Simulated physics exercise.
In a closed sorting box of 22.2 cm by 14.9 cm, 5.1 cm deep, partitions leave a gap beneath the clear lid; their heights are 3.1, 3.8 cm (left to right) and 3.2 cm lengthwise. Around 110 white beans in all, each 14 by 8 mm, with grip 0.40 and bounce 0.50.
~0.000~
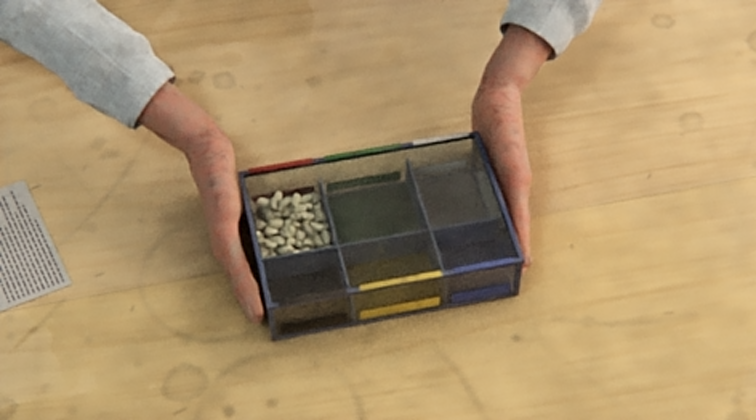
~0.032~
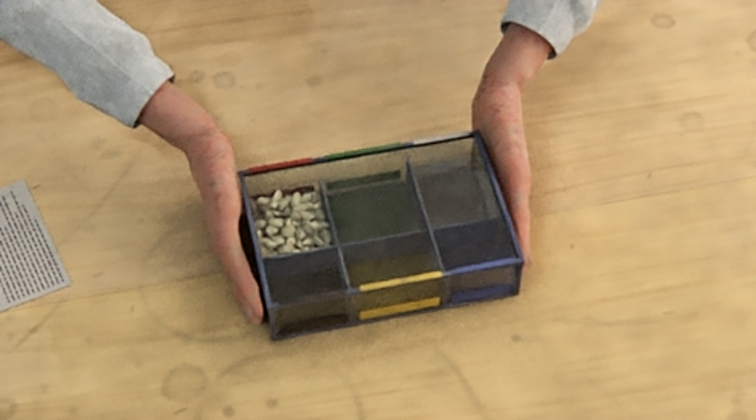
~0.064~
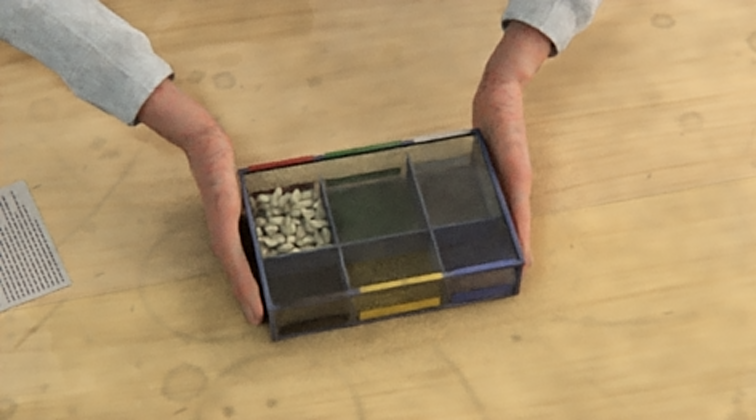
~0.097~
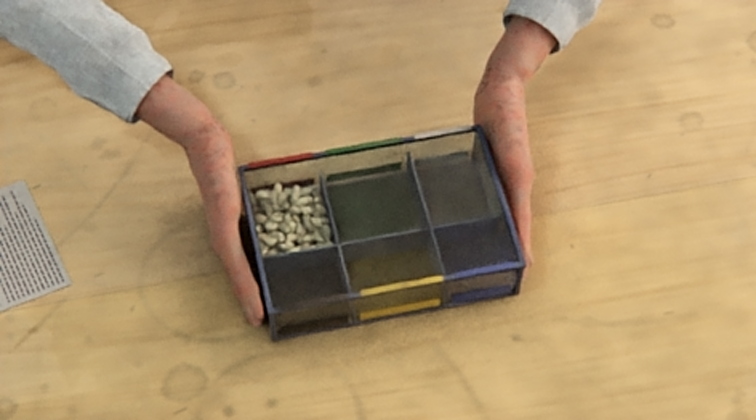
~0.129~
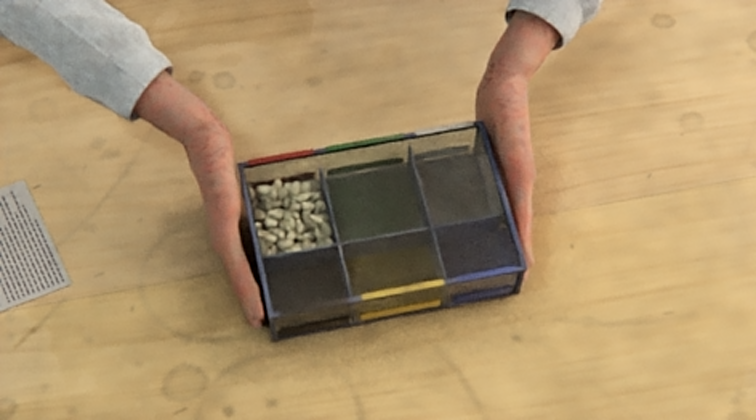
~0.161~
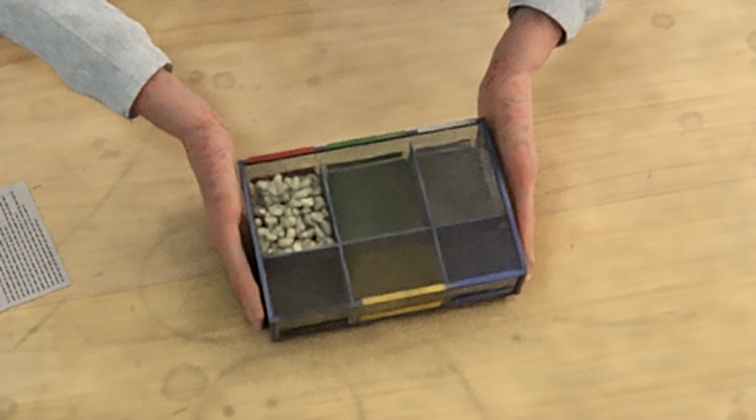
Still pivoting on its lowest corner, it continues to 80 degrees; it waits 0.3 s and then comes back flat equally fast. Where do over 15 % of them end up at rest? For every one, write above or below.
Red compartment above, blue compartment below, green compartment below, yellow compartment below, white compartment below, black compartment above.
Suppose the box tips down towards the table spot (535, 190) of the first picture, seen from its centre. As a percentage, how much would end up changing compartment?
Something like 65 in a hundred.
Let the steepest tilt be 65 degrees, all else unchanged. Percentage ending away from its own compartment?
20 percent.
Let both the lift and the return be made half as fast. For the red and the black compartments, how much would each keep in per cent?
Per cent held - red: 65, black: 35.
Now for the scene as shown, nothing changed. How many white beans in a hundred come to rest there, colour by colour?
Red 45; blue 0; green 0; yellow 5; white 0; black 50 (in a hundred).
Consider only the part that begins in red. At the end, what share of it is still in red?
40 %.
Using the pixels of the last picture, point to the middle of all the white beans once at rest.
Somewhere around (305, 287) in the final frame.
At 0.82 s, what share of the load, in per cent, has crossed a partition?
Value: Close to 45 %.
Then, at 0.82 s, tilt 80 degrees; red 55 %, yellow 5 %, black 40 %.
Then, at 1.27 s, tilt 44 degrees; red 45 %, yellow 5 %, black 50 %.
After 1.78 s, tilt 0 degrees; red 45 %, yellow 5 %, black 50 %.
By 2.1 s all is still; red 45 %, blue 0 %, green 0 %, yellow 5 %, white 0 %, black 50 %.
